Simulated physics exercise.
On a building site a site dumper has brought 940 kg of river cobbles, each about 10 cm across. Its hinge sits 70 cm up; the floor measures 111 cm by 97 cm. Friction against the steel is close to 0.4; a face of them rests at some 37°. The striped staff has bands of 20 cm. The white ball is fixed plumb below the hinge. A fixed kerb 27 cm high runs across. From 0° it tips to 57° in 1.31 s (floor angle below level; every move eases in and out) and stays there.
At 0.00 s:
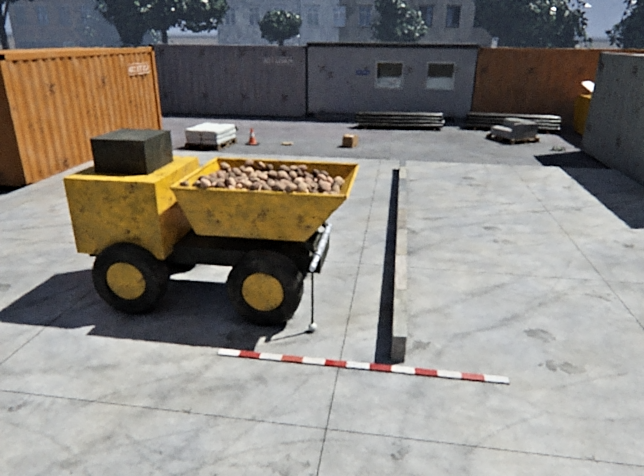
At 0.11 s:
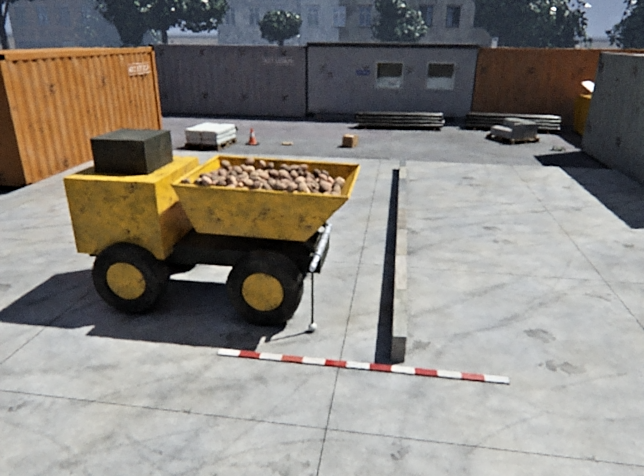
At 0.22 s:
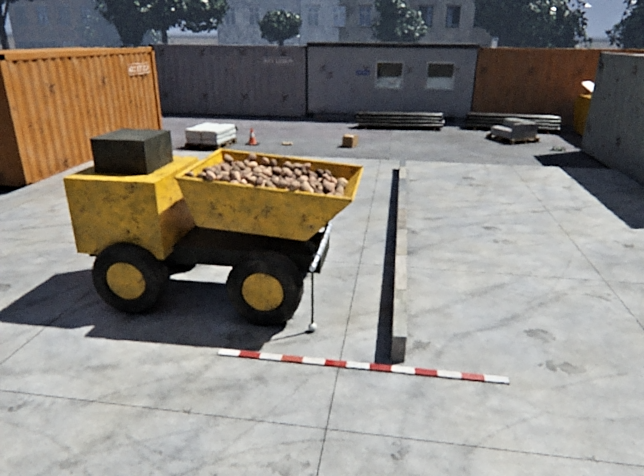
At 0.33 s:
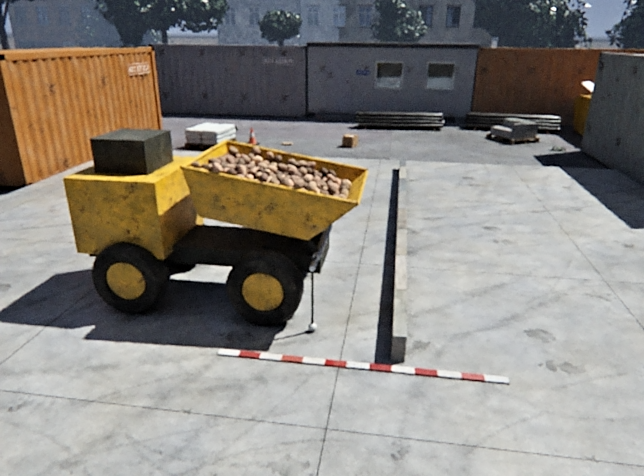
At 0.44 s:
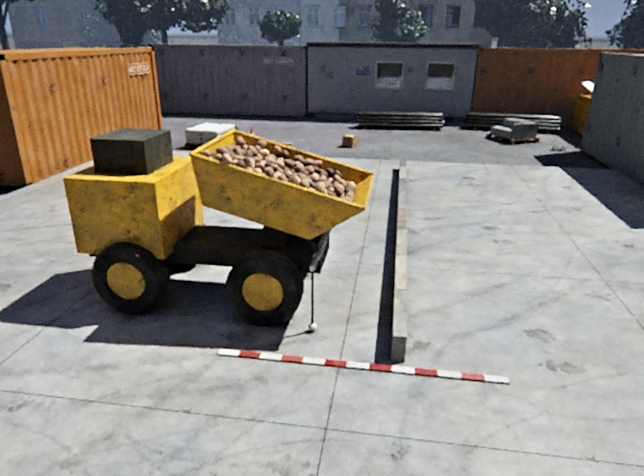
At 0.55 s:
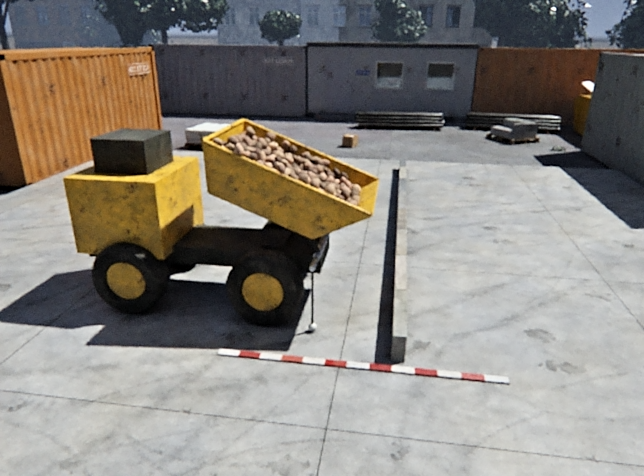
Building site yard with a stationary yellow dumper raising the left end of its cobble-filled skip, steadily tilting it down toward the right.
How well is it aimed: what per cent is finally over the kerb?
Some 70 per cent of it.
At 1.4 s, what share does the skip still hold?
It holds some 95 per cent.
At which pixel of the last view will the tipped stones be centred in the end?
Around (441, 303).
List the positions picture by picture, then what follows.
Lip at (347, 198), floor tilted 0°, highest stones at (260, 172), in the first picture.
Lip at (348, 198), floor tilted 1°, highest stones at (253, 171); the stones move at 0.3 m/s on average, in the second picture.
Lip at (352, 200), floor tilted 4°, highest stones at (251, 167); the stones move at 0.5 m/s on average, in the third picture.
The skip is at 9°, its lip at (358, 204); the top of the load is at (234, 159); the stones move at 0.7 m/s on average, in the fourth picture.
The skip is at 15°, its lip at (365, 209); the top of the load is at (239, 149); the stones move at 0.8 m/s on average, in the fifth picture.
Lip at (372, 216), floor tilted 22°, highest stones at (246, 139); the stones move at 0.9 m/s on average, in the sixth picture.
After 1.0 s the floor is at 48°; 100 % in the skip; the foremost stones are at (377, 225).
After 1.4 s the floor is at 57°; 94 % in the skip, 3 % on this side of the kerb, 3 % over the kerb; the foremost stones are at (430, 275).
After 1.8 s the floor is at 57°; 67 % in the skip, 3 % on this side of the kerb, 29 % over the kerb; the foremost stones are at (485, 325).
After 4.7 s the floor is at 57°; 24 % in the skip, 5 % on this side of the kerb, 71 % over the kerb; the foremost stones are at (626, 324).
